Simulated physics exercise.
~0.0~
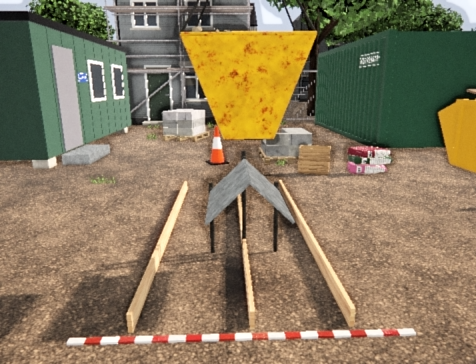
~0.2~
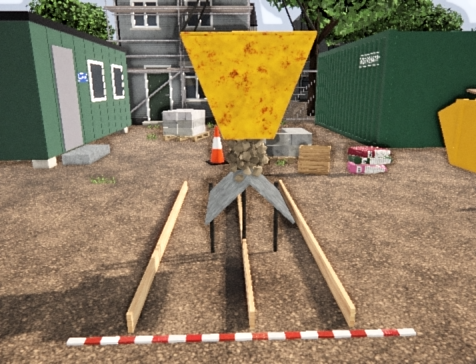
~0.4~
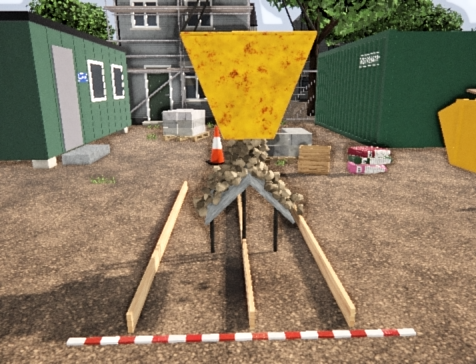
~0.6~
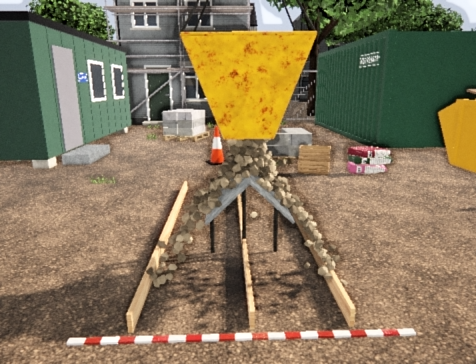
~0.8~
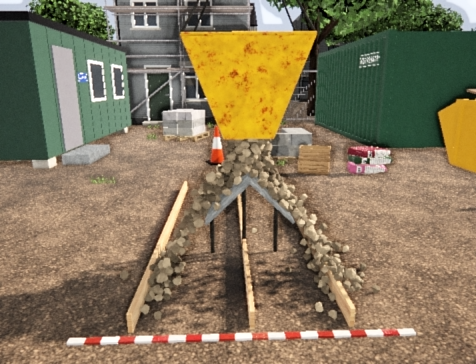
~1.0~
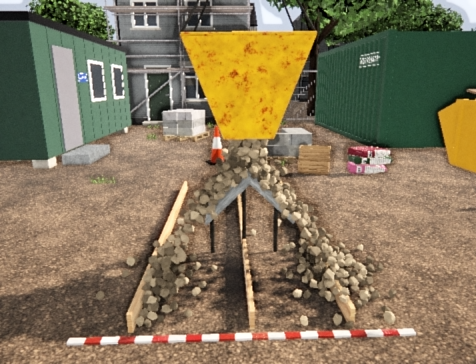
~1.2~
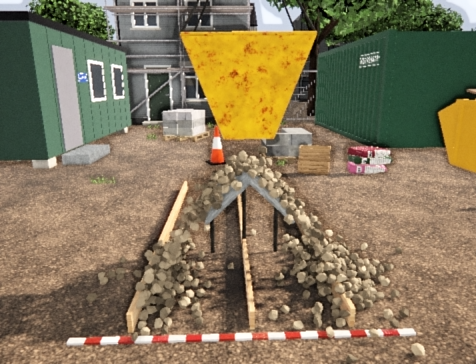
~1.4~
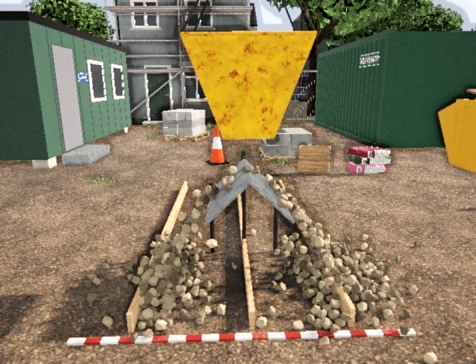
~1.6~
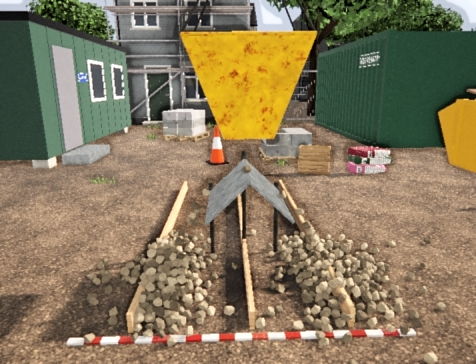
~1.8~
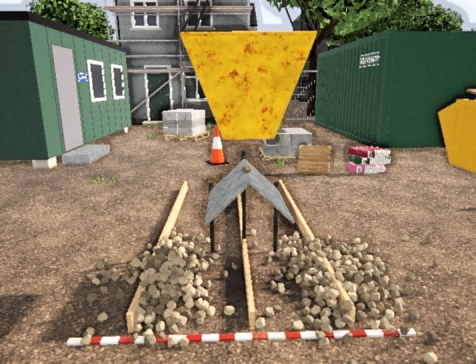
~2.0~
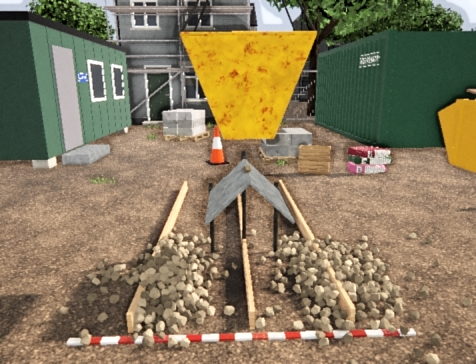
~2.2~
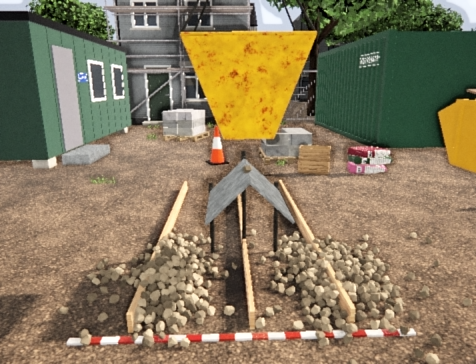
Yellow skip dropping crushed stones onto a fixed steel ridge, splitting them into two heaps spilling over the outer planks.
